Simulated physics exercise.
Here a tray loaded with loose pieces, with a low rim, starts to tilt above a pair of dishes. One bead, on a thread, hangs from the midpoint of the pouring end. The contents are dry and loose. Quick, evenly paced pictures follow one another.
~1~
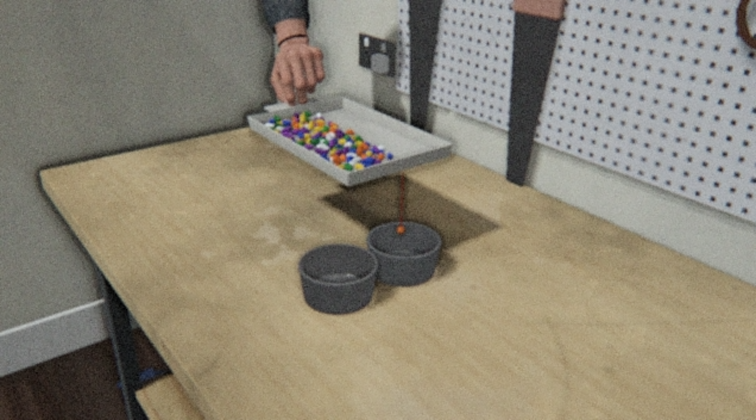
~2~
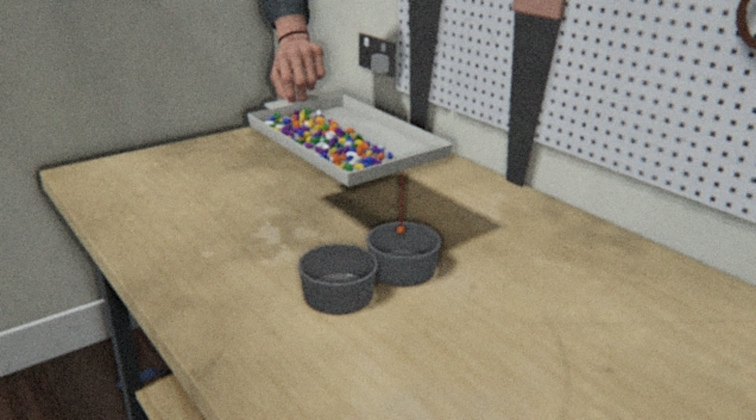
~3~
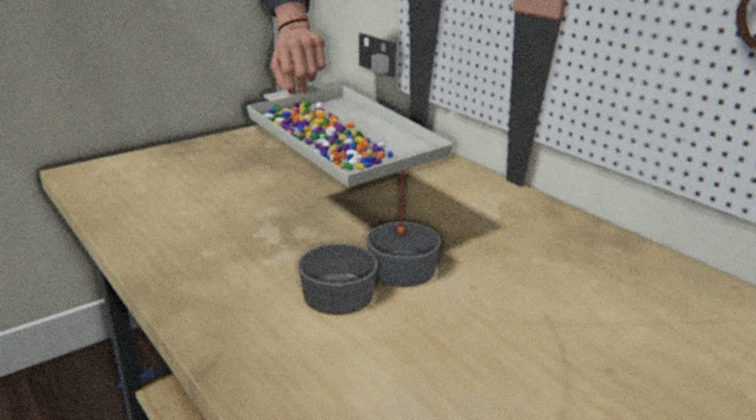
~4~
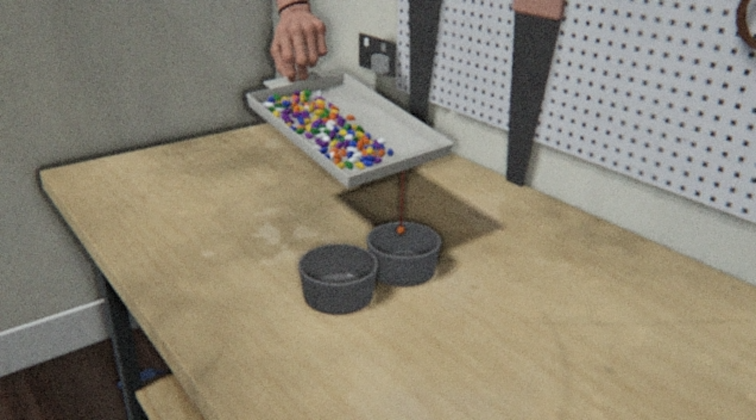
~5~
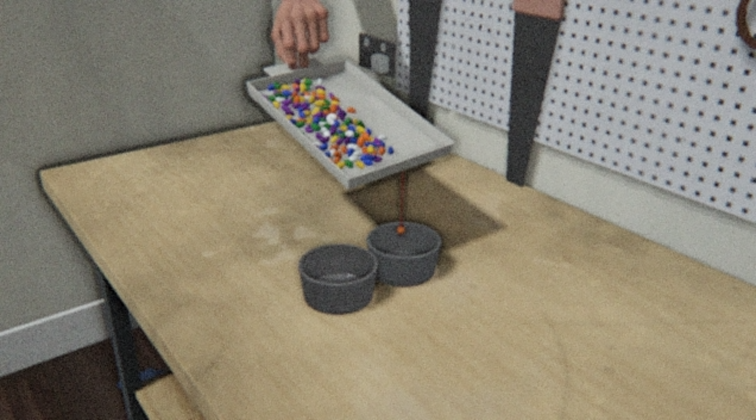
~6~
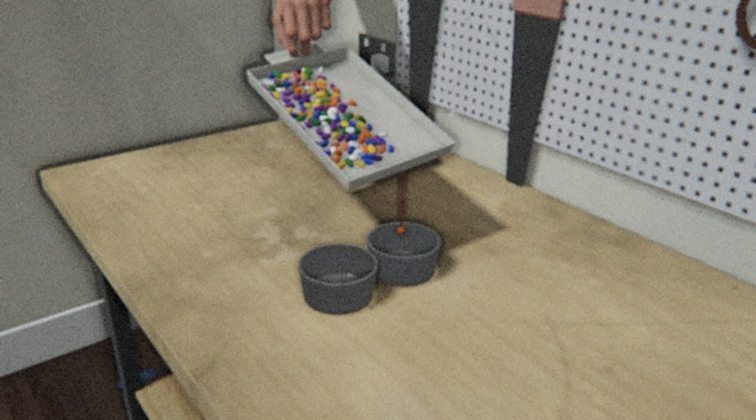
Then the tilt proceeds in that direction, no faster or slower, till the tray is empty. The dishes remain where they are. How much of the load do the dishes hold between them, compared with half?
The dishes save the lesser portion.
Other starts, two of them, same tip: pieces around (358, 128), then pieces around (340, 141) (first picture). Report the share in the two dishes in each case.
Around 30 then around 30 per cent.
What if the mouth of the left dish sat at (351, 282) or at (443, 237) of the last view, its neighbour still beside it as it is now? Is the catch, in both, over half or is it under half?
Taking the places in turn, it's past half and then shy of half.
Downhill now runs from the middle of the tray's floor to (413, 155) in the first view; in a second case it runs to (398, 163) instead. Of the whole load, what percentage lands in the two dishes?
First heading 10 %, second heading 10 %.
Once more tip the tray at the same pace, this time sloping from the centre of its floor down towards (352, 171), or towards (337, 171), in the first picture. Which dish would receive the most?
Outcome one: The left side; outcome two: The left side.
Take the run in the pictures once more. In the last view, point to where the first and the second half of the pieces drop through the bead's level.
Earlier half at (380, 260), later half at (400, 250).
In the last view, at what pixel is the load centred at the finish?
Around (395, 303).
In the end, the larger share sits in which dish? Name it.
Fuller side: Left of the pair.
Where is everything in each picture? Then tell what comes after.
Corners of the pouring end at (348, 172) and (450, 144), level; middle of the load at (321, 141), jelly beans; left dish at (360, 293); right dish at (426, 267); bead on its thread at (401, 230), in the first frame.
Corners of the pouring end at (349, 172) and (450, 144), level; middle of the load at (321, 139), in the second frame.
Corners of the pouring end at (349, 173) and (450, 143), tipped barely, lowest at the left corner; middle of the load at (321, 135), in the third frame.
Corners of the pouring end at (349, 175) and (451, 143), tipped a little, lowest at the left corner; middle of the load at (321, 128), in the fourth frame.
Corners of the pouring end at (350, 177) and (452, 142), tipped a little, lowest at the left corner; middle of the load at (321, 121), in the fifth frame.
Corners of the pouring end at (350, 179) and (452, 142), tipped clearly, lowest at the left corner; middle of the load at (322, 115); left dish at (360, 293); right dish at (426, 267), in the sixth frame.
Soon, tray tipped steeply; nearly all on the tray; a stray few in the air.
A while on, tray tipped past a quarter turn; about a third on the tray; a small part in the left dish; a stray few in the right dish; about a quarter outside both; about a quarter in the air.
Towards the end, tray tipped past a quarter turn; about a quarter in the left dish; a small part in the right dish; about two thirds outside both.
Finally, tray tipped past a quarter turn; about a quarter in the left dish; a small part in the right dish; about two thirds outside both.
